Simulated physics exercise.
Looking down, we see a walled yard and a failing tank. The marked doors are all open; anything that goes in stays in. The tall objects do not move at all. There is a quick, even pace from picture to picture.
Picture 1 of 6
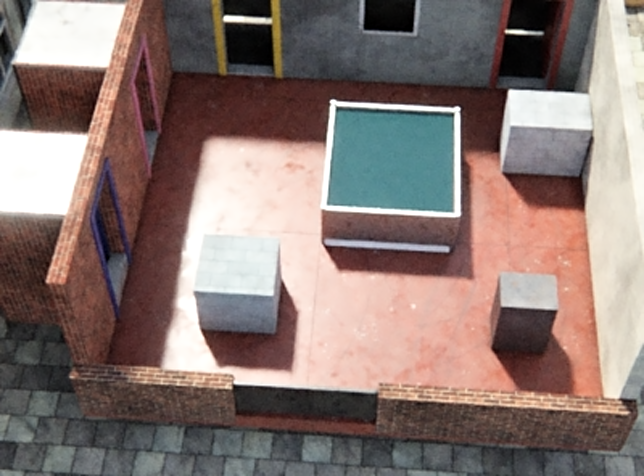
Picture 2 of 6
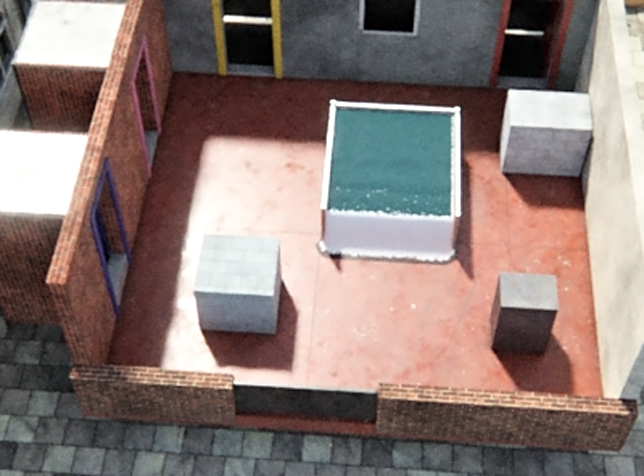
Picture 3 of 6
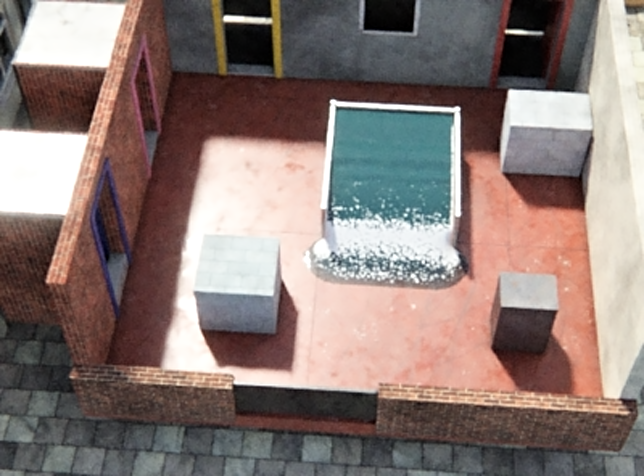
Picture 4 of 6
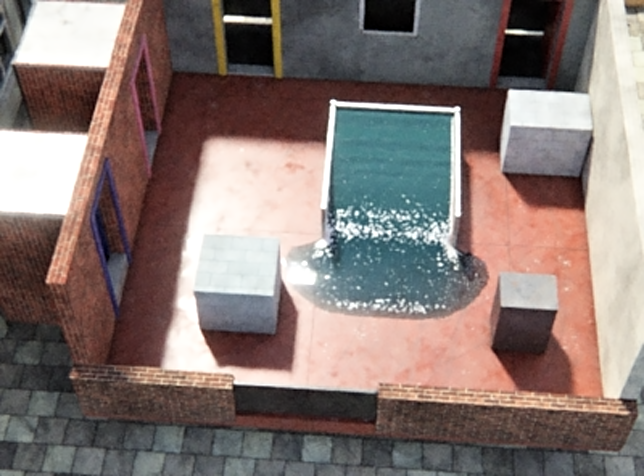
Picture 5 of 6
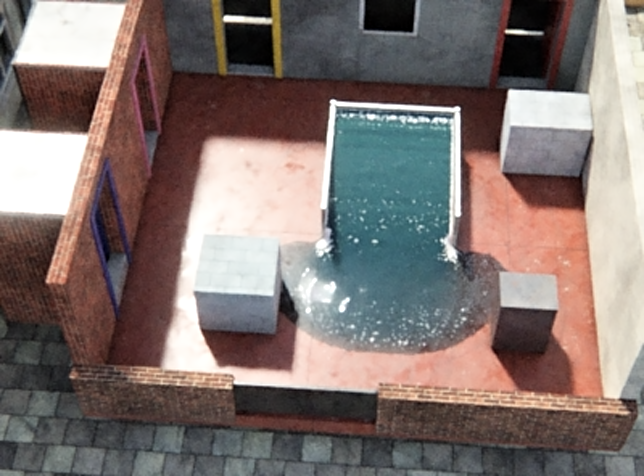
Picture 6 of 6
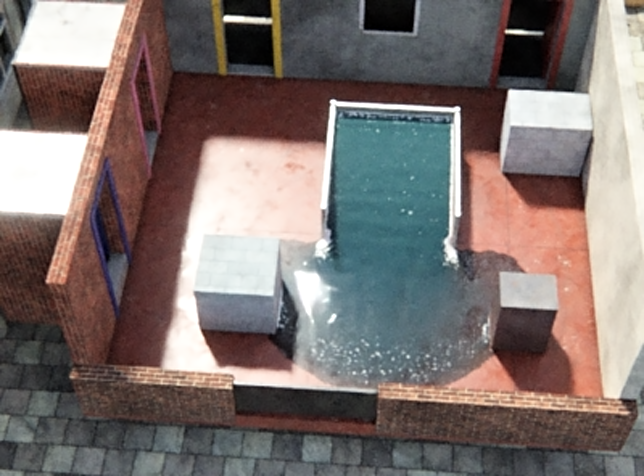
Dark green water bursts from the near side of a white-rimmed tank in a walled yard with a reddish floor, viewed from a fixed, high angle. Grey blocks stand at left, right and upper right, near brick walls and yellow, red, blue and pink door surrounds. The water pours forward, fans out in a rounded, foaming sheet, and reaches the two nearer blocks as the tank's level drops.
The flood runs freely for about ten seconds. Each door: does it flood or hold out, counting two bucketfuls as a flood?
One by one: Red door: Not over the line on that one, pink door: Not over the line on that one, blue door: Not over the line on that one, yellow door: Over the line on that one.
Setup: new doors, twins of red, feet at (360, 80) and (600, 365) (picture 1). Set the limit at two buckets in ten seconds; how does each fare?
The first door comes in lower, while the second comes in higher.
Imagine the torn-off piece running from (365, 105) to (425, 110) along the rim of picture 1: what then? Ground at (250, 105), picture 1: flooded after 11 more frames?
Answer: Under water.
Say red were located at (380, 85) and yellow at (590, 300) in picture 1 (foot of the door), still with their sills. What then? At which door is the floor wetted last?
The answer is the one in red.
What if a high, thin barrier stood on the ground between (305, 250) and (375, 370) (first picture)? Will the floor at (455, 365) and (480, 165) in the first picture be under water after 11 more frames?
Taking the points in order, the first is inundated and the second is high and dry.
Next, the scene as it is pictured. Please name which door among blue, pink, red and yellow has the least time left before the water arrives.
Looks like the blue one.
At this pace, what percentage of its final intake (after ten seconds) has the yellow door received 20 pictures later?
It works out at roughly 0 percent of the ten-second total.
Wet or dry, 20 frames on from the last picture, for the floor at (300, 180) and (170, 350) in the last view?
Result, in the order given: Not wetted / wetted.
A moment on, water covers 30 % of the floor; the red door not reached, the pink door not reached, the blue door not reached, the yellow door not reached.
Next, water covers 40 % of the floor; the red door not reached, the pink door not reached, the blue door not reached, the yellow door not reached.
Then, water covers 50 % of the floor; the red door not reached, the pink door not reached, the blue door wet at the sill, nothing in, the yellow door not reached.
Later, water covers 90 % of the floor; the red door wet at the sill, nothing in, the pink door wet at the sill, nothing in, the blue door wet at the sill, nothing in, the yellow door under two buckets in.
In the end, water covers 100 % of the floor; the red door under two buckets in, the pink door wet at the sill, nothing in, the blue door wet at the sill, nothing in, the yellow door over two buckets in.
